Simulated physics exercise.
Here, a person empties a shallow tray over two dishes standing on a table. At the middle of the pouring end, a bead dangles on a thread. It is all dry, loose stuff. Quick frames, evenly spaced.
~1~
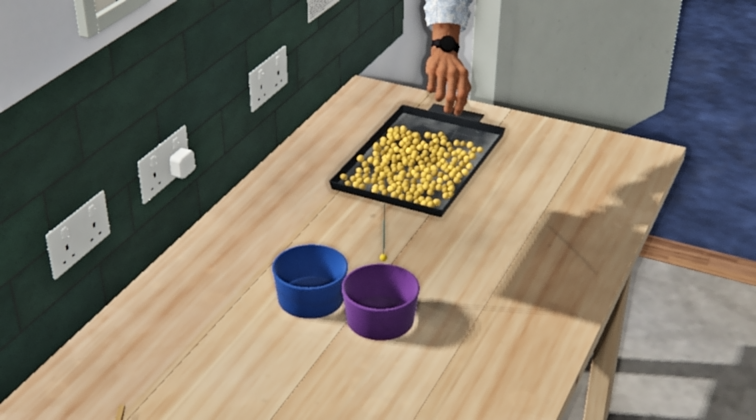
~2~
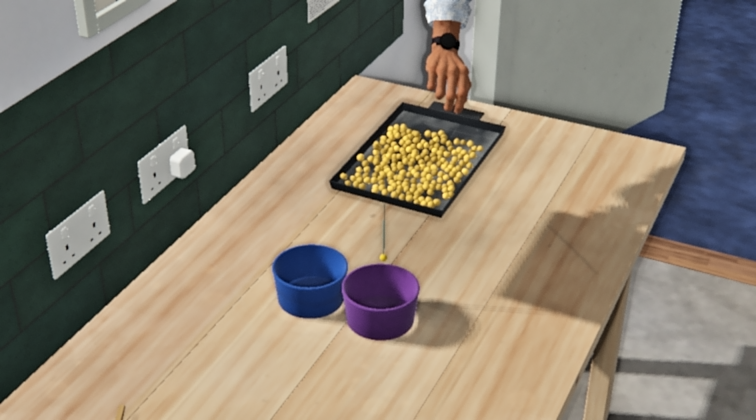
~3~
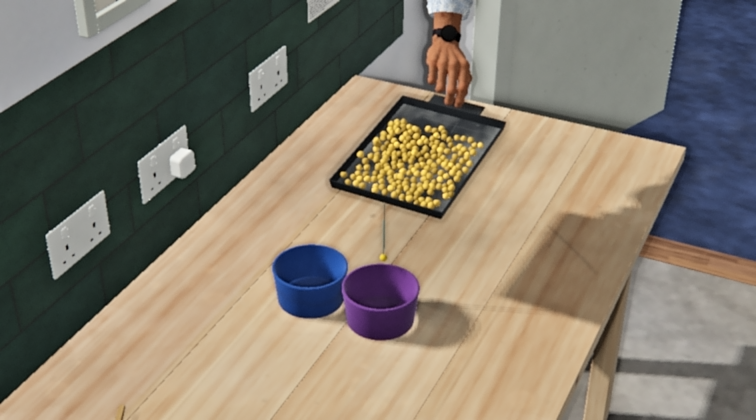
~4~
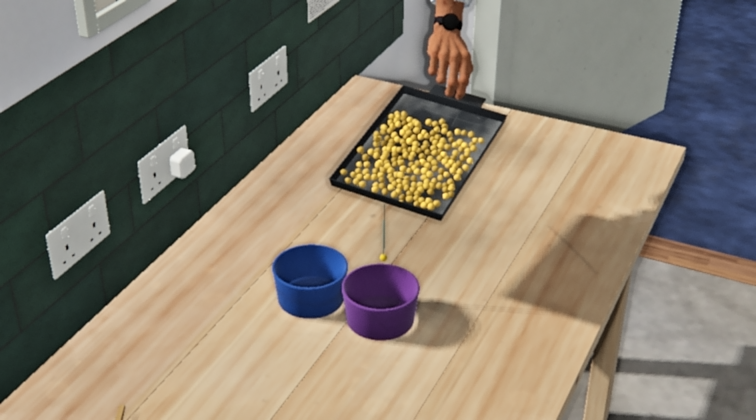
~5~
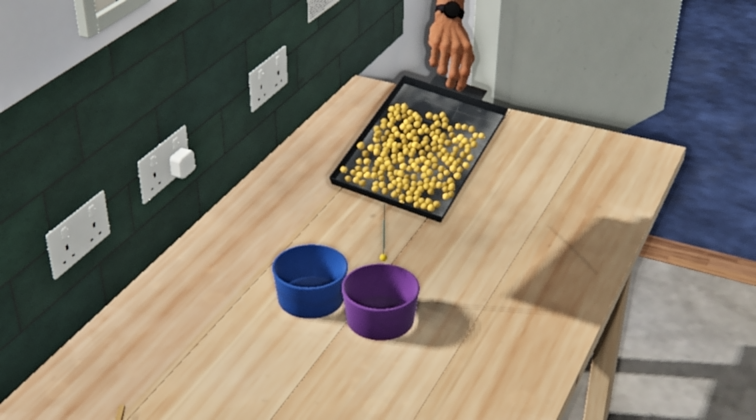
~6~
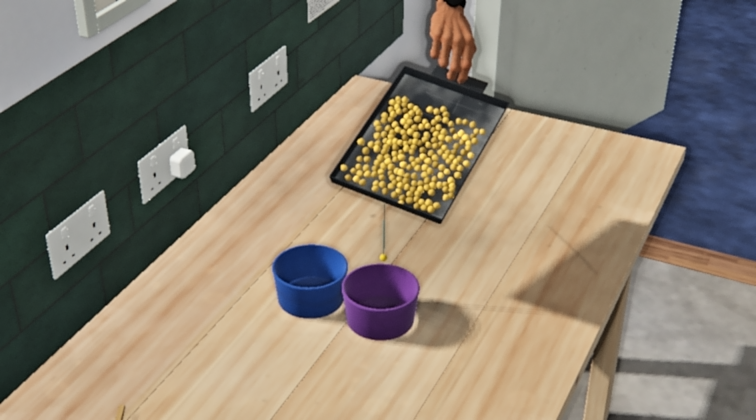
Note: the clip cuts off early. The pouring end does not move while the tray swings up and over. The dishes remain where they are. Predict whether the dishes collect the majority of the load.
So the dishes get the minority of the load, I reckon.
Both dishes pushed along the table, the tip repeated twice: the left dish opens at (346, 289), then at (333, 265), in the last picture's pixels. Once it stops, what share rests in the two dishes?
30 %, 60 %.
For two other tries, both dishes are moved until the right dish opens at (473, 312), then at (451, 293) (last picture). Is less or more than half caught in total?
So that's a greater portion the first time round, a greater portion the second.
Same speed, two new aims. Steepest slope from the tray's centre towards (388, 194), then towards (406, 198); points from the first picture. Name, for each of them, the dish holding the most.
Going by the two slopes in order, it's the right-side one and then the right-side one.
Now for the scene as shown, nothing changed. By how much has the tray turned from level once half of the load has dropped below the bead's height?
That happens at close to 110 degrees.
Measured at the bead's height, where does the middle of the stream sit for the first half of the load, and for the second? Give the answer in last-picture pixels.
The opening part goes through (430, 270); what follows goes through (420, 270).
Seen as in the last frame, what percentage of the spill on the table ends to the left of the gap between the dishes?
0 %, roughly.
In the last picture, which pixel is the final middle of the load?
Once nothing moves, the middle sits near (422, 318).
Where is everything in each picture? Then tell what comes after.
In the first picture, corners of the pouring end (332, 181) and (441, 209), level; middle of the load (411, 165), puffed corn balls; left dish (293, 299); right dish (365, 321); bead on its thread (384, 258).
In the second picture, corners of the pouring end (332, 180) and (441, 209), level; middle of the load (411, 164).
In the third picture, corners of the pouring end (332, 179) and (441, 211), tipped barely, lowest at the right corner; middle of the load (412, 162).
In the fourth picture, corners of the pouring end (332, 178) and (441, 213), tipped a little, lowest at the right corner; middle of the load (412, 158).
In the fifth picture, corners of the pouring end (332, 177) and (441, 216), tipped a little, lowest at the right corner; middle of the load (412, 155).
In the sixth picture, corners of the pouring end (332, 176) and (441, 218), tipped clearly, lowest at the right corner; middle of the load (412, 152); left dish (293, 299); right dish (365, 321).
Just after the last frame, tray tipped steeply; every one on the tray.
A moment on, tray tipped past a quarter turn; almost all on the tray; just a few outside both; just a few in the air.
Further on, tray tipped past a quarter turn; roughly a third in the right dish; roughly two thirds outside both.
When it is over, tray tipped past a quarter turn; roughly a third in the right dish; not one in the left dish; roughly two thirds outside both.
